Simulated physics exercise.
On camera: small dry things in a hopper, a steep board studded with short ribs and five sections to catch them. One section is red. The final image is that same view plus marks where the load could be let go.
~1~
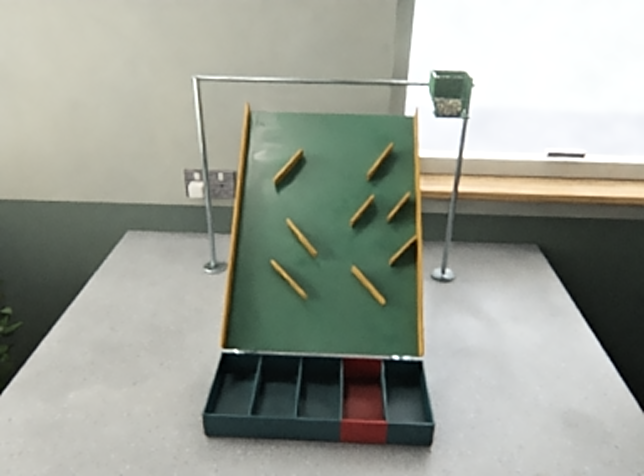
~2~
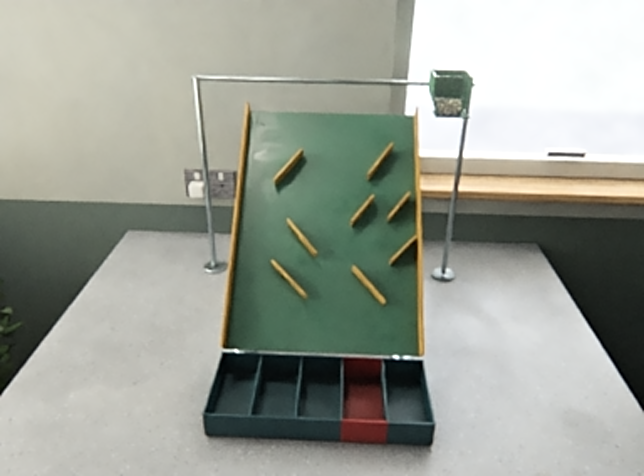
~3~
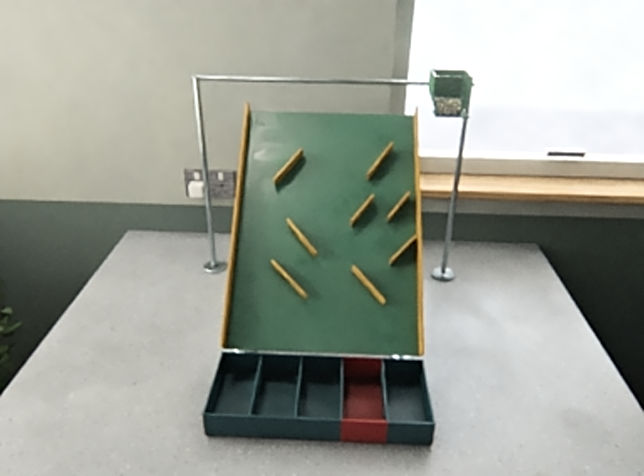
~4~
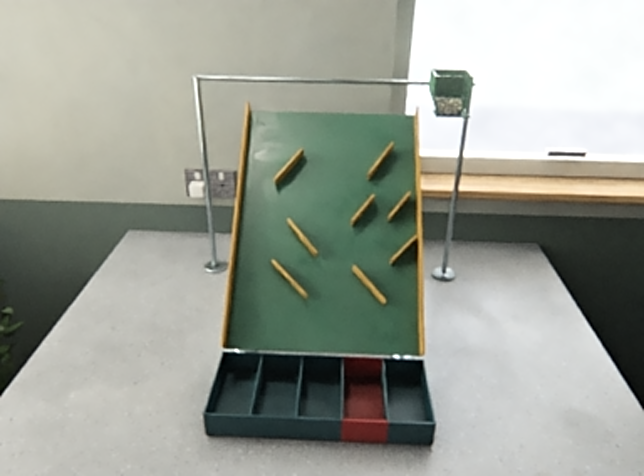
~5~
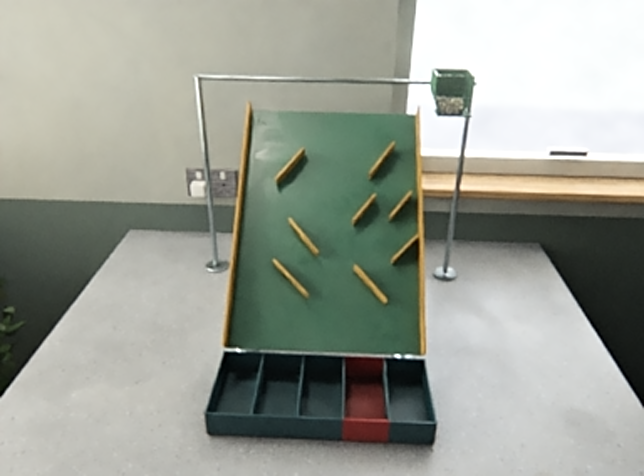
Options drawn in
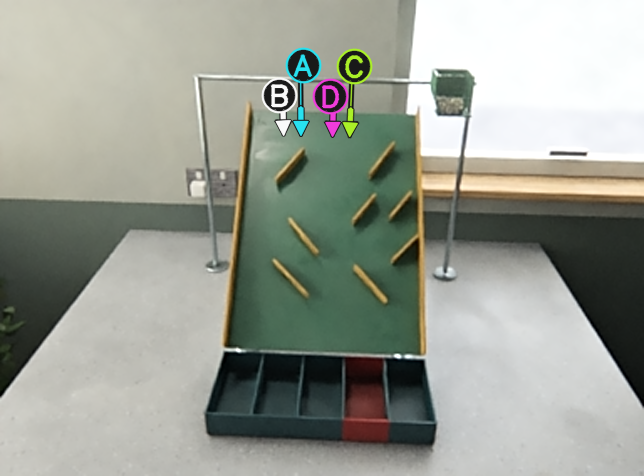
A sloping green board with short wooden ribs stood on a grey table, above five open sections, one of them red, while a small hopper sat at the upper right and nothing noticeably moved.
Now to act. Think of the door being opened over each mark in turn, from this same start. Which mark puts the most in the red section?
D is best.
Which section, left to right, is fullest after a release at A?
The first from the left.
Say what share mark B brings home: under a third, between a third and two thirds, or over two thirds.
Under a third.
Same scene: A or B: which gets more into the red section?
That is mark A.
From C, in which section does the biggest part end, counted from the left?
The third.
On the marked copy, mark A meets the board at (301, 130); mark B meets the board at (283, 130); mark C meets the board at (349, 131); mark D meets the board at (332, 131).
With A, roughly a quarter in the red section, the larger part in other sections.
With B, not one piece in the red section, every piece in other sections.
With C, about a tenth in the red section, almost all in other sections.
With D, roughly half in the red section, roughly half in other sections.
